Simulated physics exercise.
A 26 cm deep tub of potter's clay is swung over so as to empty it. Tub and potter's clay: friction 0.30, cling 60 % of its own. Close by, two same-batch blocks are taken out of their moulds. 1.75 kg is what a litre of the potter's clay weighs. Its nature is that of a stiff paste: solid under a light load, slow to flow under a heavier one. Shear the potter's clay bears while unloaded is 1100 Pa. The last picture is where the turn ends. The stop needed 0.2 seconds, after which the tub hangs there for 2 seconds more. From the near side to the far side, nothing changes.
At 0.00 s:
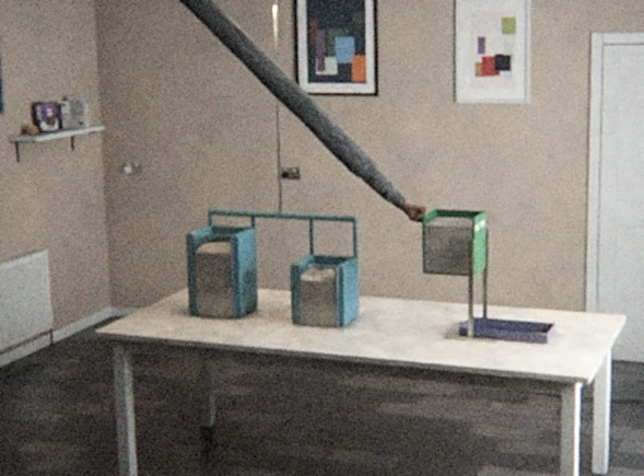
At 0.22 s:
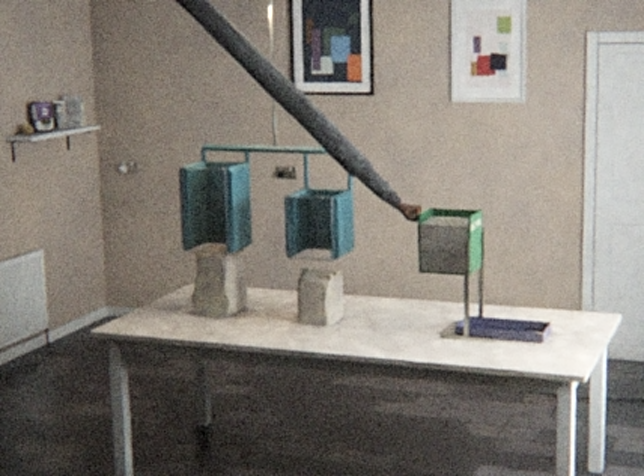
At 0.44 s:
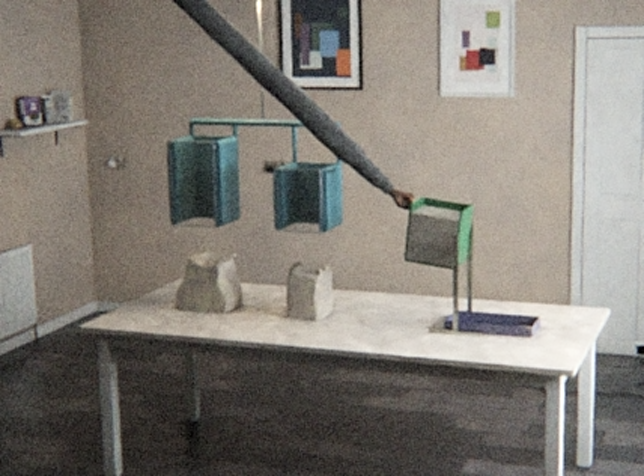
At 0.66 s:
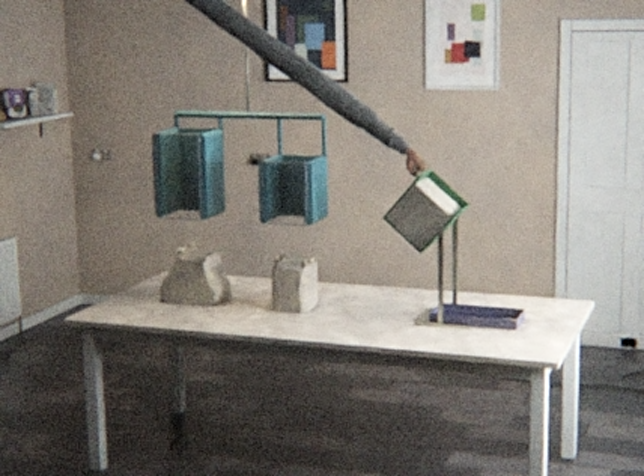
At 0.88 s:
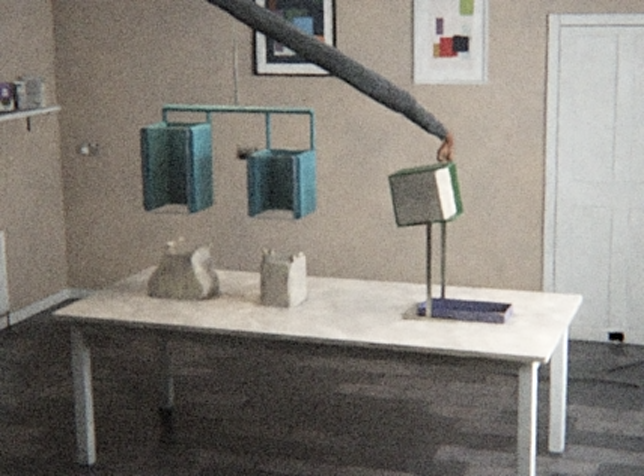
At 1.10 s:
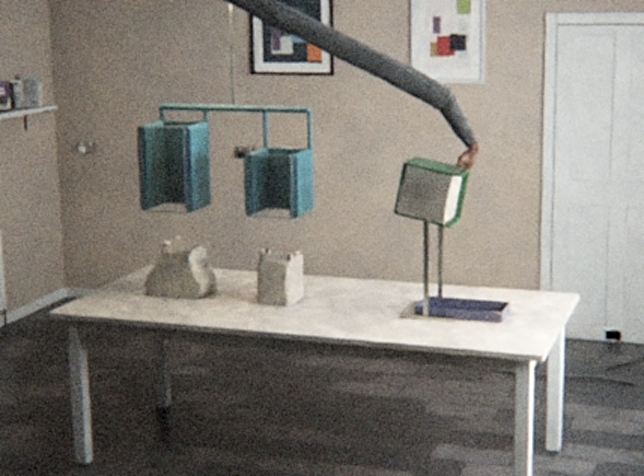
A teal frame lifted off two grey clay blocks, and the left one slumped into a squat lump; then a long dark arm turned a green-edged tub of clay over on its stand.
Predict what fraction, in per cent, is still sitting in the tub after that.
Near 62 % is still in the tub.
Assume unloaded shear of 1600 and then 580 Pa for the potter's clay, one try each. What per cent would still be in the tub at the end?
Respectively, close to 100 % and close to 40 %.
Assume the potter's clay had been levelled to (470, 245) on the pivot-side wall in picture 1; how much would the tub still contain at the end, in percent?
That gives some 55 %.
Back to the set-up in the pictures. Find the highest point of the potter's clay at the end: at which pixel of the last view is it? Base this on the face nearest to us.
Peak location: Approx. (429, 190).
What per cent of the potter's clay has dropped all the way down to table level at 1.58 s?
I reckon around 0 % of it.
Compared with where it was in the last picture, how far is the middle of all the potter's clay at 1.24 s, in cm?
Something like 1 cm, give or take.
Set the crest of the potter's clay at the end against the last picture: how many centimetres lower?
10 cm or so.
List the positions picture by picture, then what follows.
In the first frame, handle-side rim at (424, 216), tilt 0 degrees; top of the potter's clay at (471, 226); blocks stand 34 cm, 24 cm (left to right).
In the second frame, handle-side rim at (420, 216), tilt 0 degrees; top of the potter's clay at (466, 226); blocks stand 32 cm, 24 cm (left to right).
In the third frame, handle-side rim at (412, 205), tilt 7 degrees; top of the potter's clay at (415, 214); blocks stand 26 cm, 24 cm (left to right).
In the fourth frame, handle-side rim at (420, 177), tilt 41 degrees; top of the potter's clay at (418, 186); blocks stand 25 cm, 24 cm (left to right).
In the fifth frame, handle-side rim at (444, 169), tilt 80 degrees; top of the potter's clay at (433, 172); blocks stand 25 cm, 24 cm (left to right).
In the sixth frame, handle-side rim at (460, 177), tilt 101 degrees; top of the potter's clay at (410, 167); blocks stand 25 cm, 24 cm (left to right).
After 1.24 s, the tub is at 101 degrees and holds 100 %.
After 1.41 s, the tub is at 101 degrees and holds 100 %.
After 1.58 s, the tub is at 101 degrees and holds 93 %.
After 1.75 s, the tub is at 101 degrees and holds 83 %.
After 3.10 s, at the end, the tub is at 101 degrees and holds 62 %.
